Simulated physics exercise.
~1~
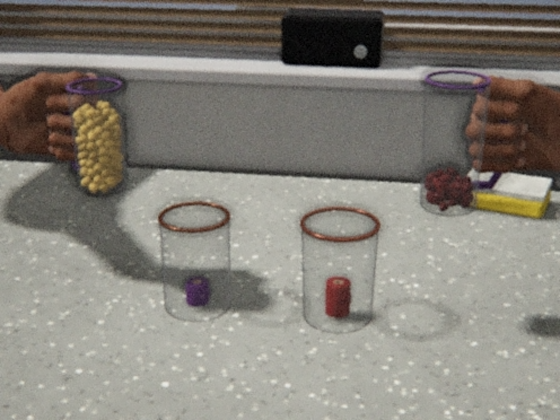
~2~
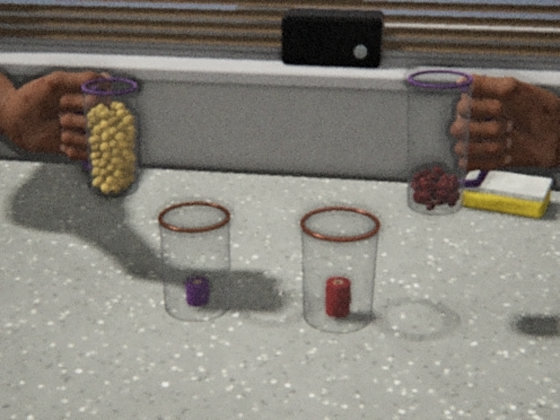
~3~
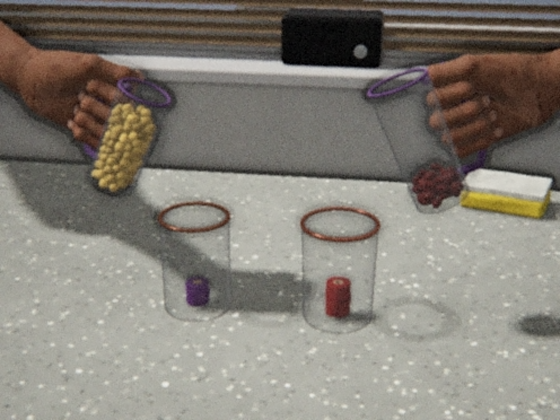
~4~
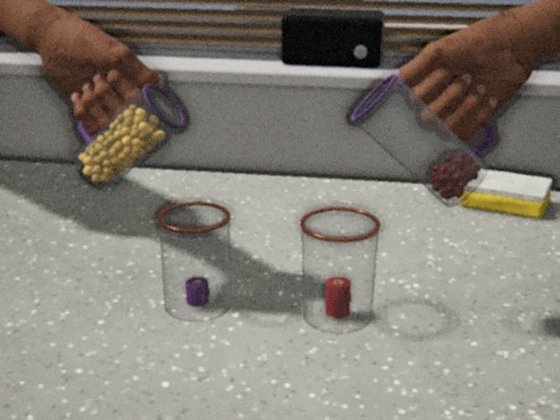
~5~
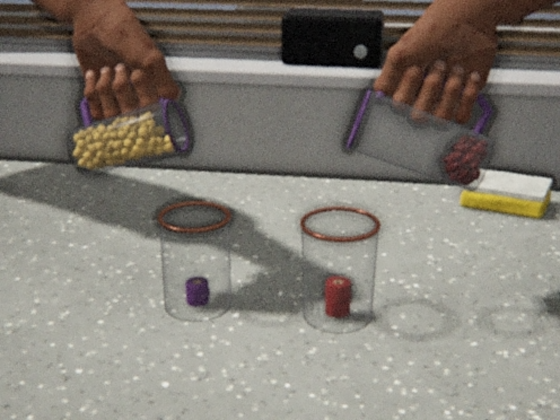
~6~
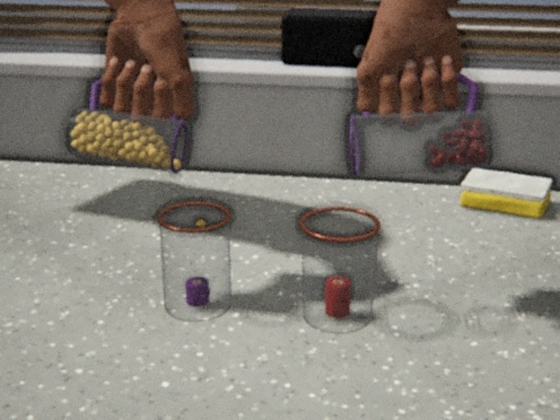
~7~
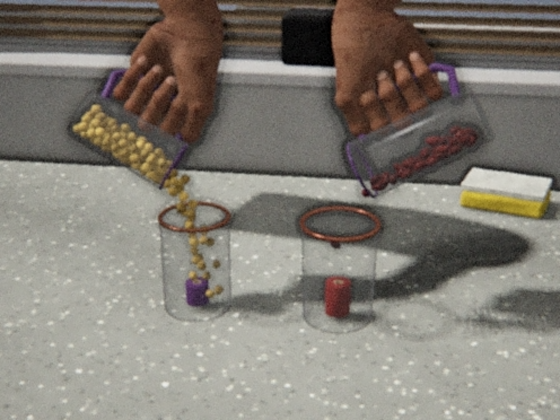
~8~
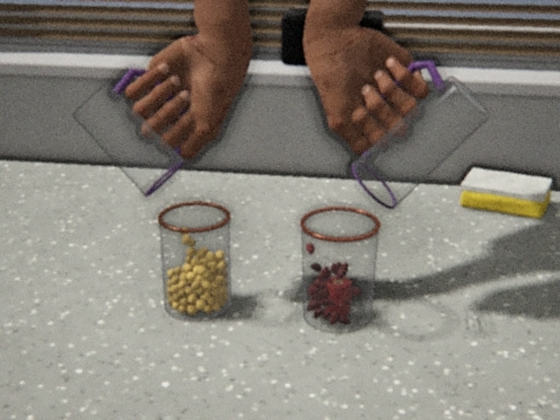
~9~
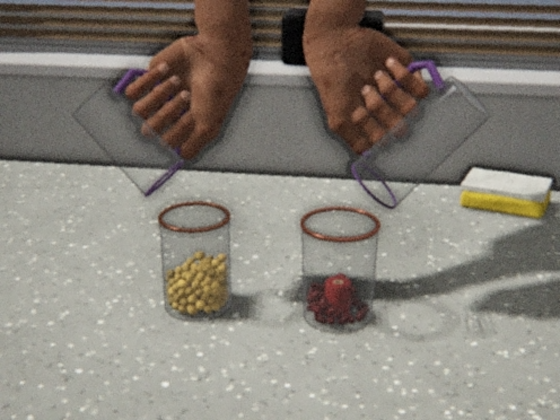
On a speckled pale grey counter, seen from the front and slightly above, two clear glasses with reddish-brown rims stand side by side, a small purple object in the left and a red one in the right. Behind them, two hands hold clear, purple-rimmed cups, the left filled with yellow beads, the right holding fewer dark red pieces. The hands move slightly left, then tip the cups inward. Yellow beads spill first, followed by the red pieces, until both cups are empty. Finally, the yellow heap hides the purple object, while the red object's top still shows above its shallow pile.
